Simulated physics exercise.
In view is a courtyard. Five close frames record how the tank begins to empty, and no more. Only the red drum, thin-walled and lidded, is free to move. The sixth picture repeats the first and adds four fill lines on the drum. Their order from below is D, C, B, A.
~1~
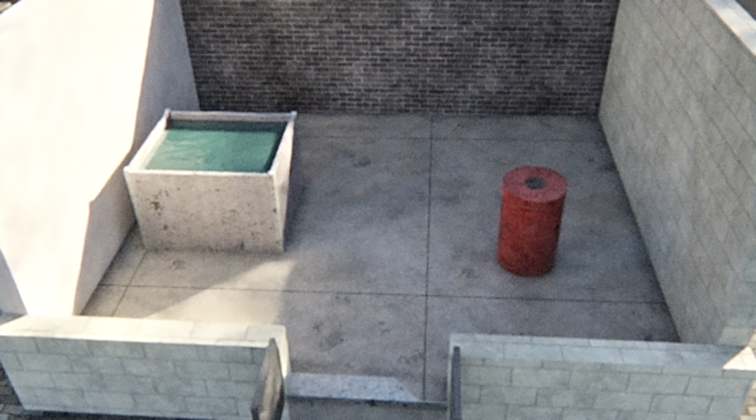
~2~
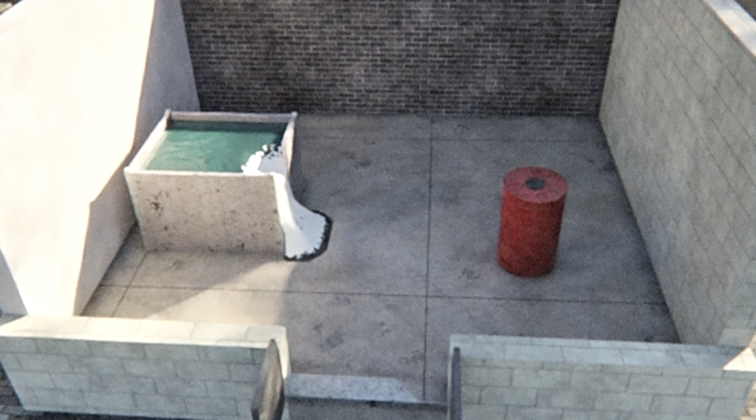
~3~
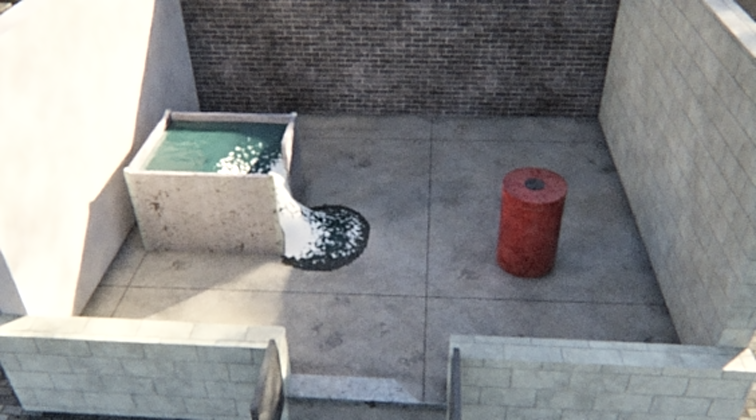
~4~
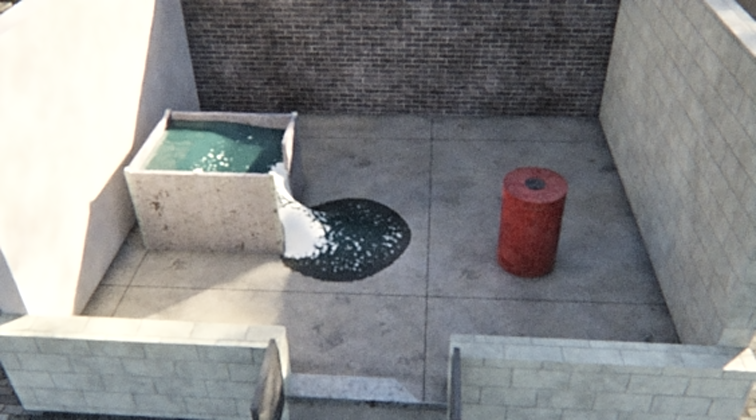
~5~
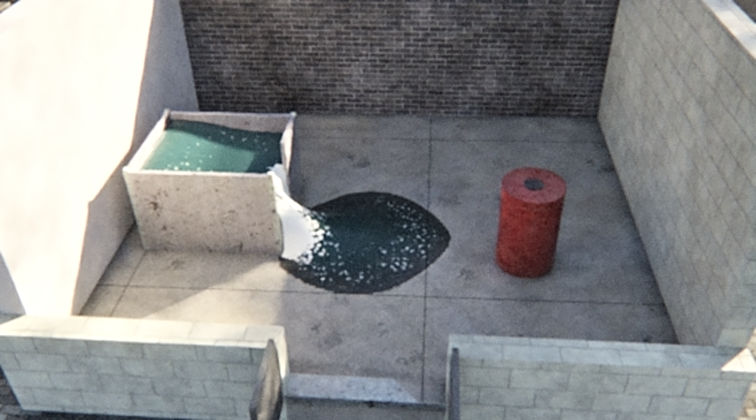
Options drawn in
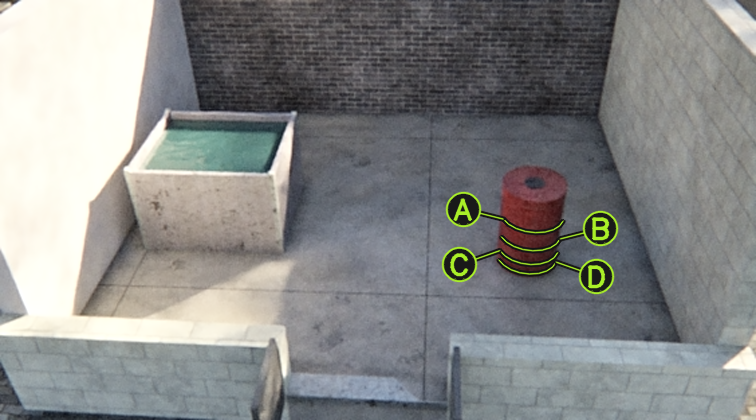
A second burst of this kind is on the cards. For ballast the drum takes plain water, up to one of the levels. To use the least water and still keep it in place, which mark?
B will do.
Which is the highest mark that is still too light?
Here it is mark C.
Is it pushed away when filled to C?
Yes, that goes wrong.
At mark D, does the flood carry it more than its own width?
Yes.
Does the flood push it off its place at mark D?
Yes, it does.
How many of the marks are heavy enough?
Two of the four.
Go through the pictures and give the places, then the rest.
In the first frame, lid of the red drum at (536, 183); tank full, its middle at (217, 148); open gate at (367, 334).
In the second frame, 1 % of the ground under water, its edge towards the drum at (317, 239).
In the third frame, 3 % of the ground under water, its edge towards the drum at (360, 235).
In the fourth frame, 6 % of the ground under water, its edge towards the drum at (403, 232).
In the fifth frame, lid of the red drum at (535, 184); 9 % of the ground under water, its edge towards the drum at (443, 234).
In lime, A at (535, 232); B at (532, 250); C at (530, 264); D at (529, 274); from the bottom up D, C, B, A.
Choosing A, it does not move.
Choosing B, it does not move.
Choosing C, it is pushed about its own width away.
Choosing D, it is pushed about 3 times its own width away.
